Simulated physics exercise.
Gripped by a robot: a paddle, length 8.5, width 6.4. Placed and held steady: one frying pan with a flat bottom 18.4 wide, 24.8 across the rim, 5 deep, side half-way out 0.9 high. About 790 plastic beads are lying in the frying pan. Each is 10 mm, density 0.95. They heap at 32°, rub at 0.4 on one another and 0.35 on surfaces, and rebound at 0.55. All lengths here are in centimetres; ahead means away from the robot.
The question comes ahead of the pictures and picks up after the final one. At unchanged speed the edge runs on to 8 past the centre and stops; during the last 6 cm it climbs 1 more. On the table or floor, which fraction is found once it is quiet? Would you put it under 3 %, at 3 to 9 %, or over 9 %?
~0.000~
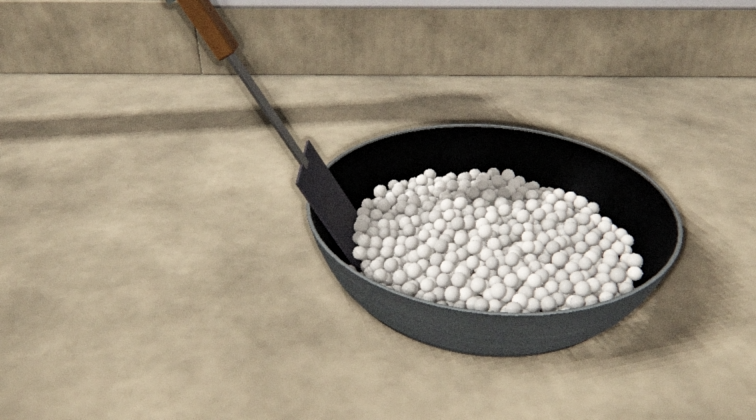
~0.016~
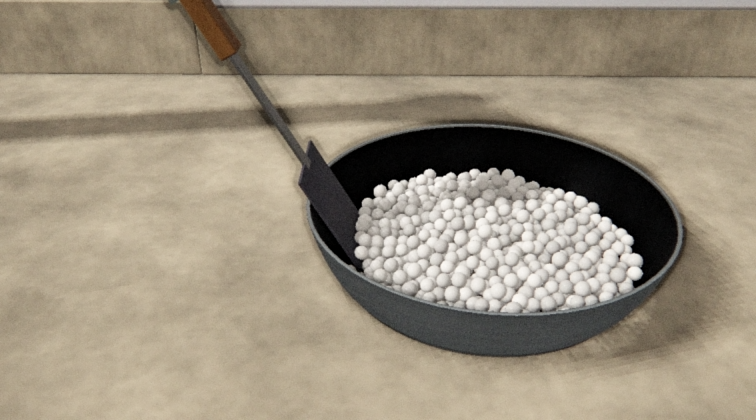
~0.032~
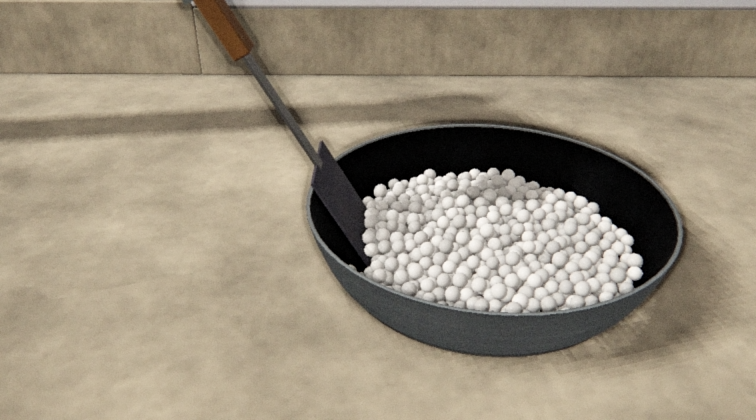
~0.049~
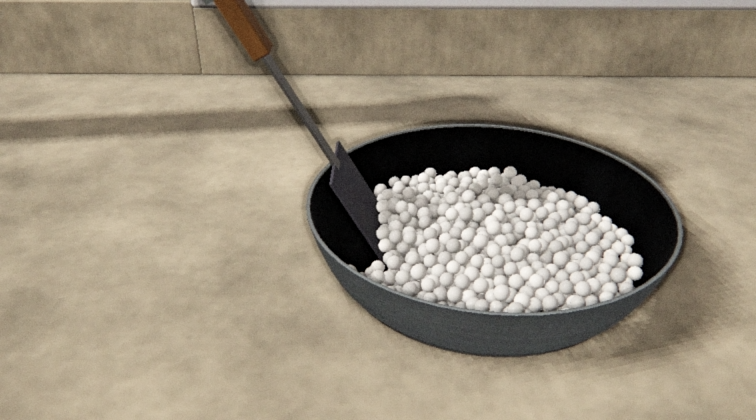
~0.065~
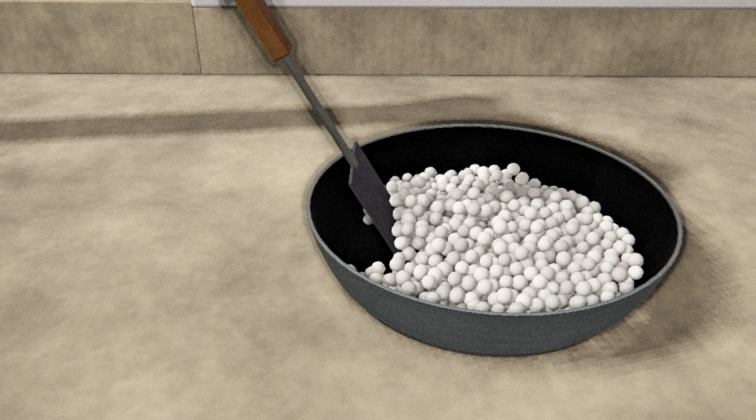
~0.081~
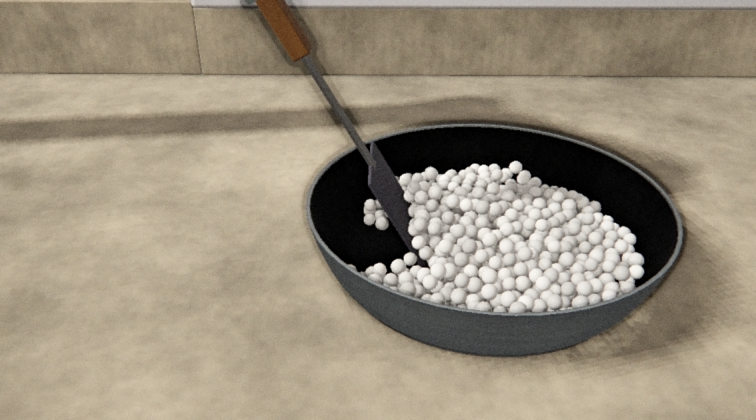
I would say 3 to 9 %.
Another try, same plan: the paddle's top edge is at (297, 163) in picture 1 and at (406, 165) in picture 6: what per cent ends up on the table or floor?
Some 15 percent ends up on the table or floor.
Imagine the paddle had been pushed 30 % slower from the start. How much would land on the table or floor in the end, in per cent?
Estimated share: Some 0 %.
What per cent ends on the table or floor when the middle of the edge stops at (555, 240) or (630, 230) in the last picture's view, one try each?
Respectively about 0 and 20 percent end on the table or floor.
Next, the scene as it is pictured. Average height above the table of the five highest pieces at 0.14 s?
Roughly 6 cm above the table.
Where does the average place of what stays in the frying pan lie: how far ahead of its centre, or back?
It sits near 3.5 centimetres ahead of centre.
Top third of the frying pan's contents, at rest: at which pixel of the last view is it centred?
(603, 223).
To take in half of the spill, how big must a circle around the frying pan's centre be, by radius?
Estimate: Near 22 cm.
After 0.14 s, sloping 61°, highest piece 6 above the table; 794 in the frying pan.
After 0.19 s, sloping 61°, highest piece 6 above the table; 794 in the frying pan.
After 0.42 s, sloping 61°, highest piece 6 above the table; 749 in the frying pan, 40 on the table or floor, 5 on the blade or in flight.
After 1.47 s, sloping 61°, highest piece 6 above the table; 748 in the frying pan, 46 on the table or floor.
In the end, 748 in the frying pan, 46 on the table or floor. That is 6 % on the table or floor.
